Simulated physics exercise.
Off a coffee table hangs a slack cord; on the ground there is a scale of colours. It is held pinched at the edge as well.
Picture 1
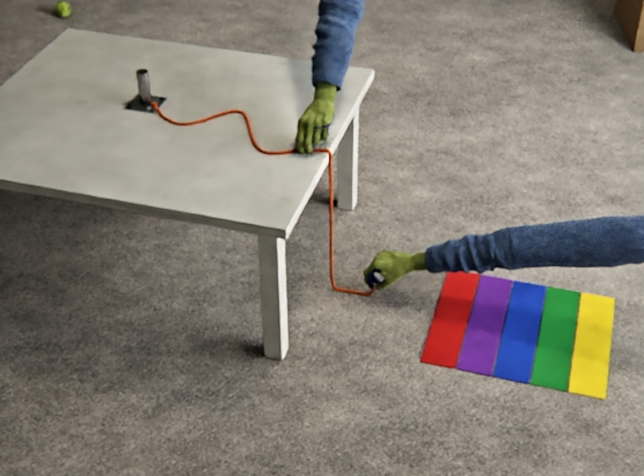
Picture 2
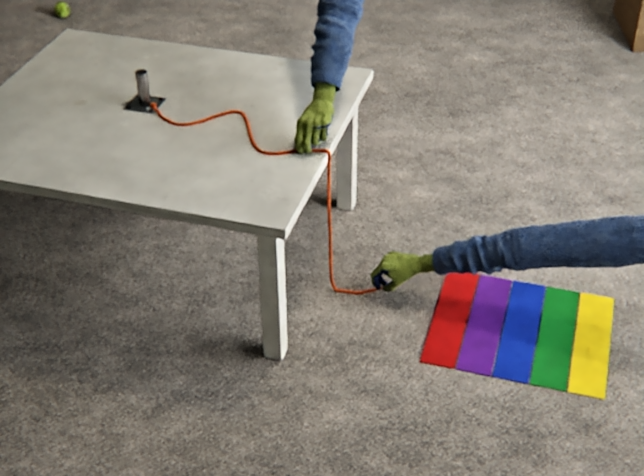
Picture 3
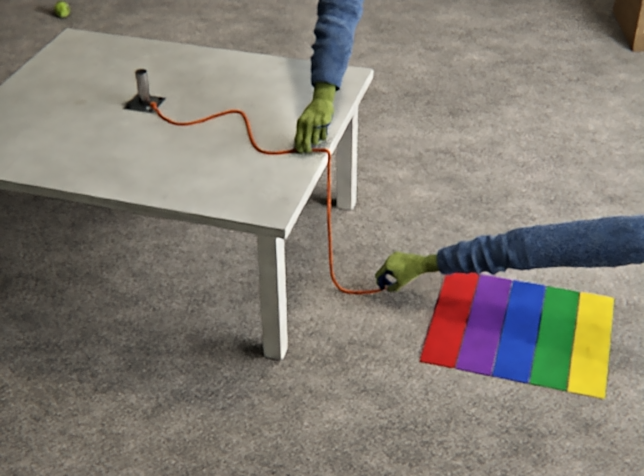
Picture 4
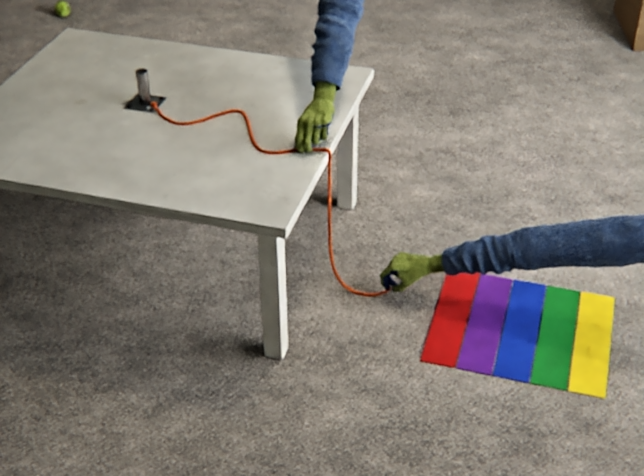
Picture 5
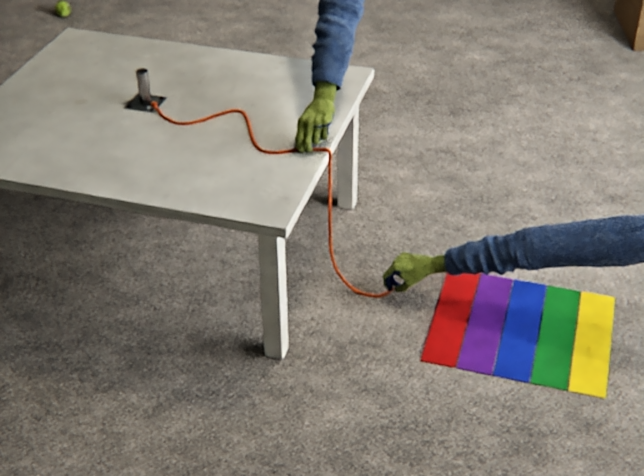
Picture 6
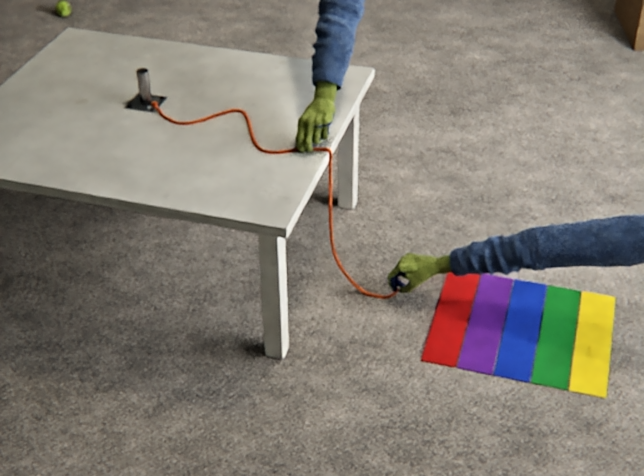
On a grey carpeted floor beside a pale coffee table, one green hand pins an orange cord at the table's edge while another holds its hanging end near a striped colour scale. The lower hand slowly draws the end a short way right, toward the red stripe, and the slack bend smooths into a curve.
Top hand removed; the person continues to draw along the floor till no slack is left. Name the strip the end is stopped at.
Green.
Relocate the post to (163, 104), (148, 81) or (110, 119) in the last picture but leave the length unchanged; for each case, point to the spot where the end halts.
Try by try, around (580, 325), (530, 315) and (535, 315).
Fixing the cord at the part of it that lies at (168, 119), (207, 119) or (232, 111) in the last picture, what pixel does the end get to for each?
(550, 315), (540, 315) and (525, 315).
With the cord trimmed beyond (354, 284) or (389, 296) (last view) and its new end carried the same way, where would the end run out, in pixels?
I'd say somewhere near (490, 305) the first time and near (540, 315) the second time.
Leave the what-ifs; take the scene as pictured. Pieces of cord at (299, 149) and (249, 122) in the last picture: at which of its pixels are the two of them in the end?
They end up at (362, 169) and (280, 131).
Soon after, end near (495, 307); over purple.
Then, end near (538, 315); over blue.
At full stretch, end near (563, 320); over green. The end stops over the green strip.
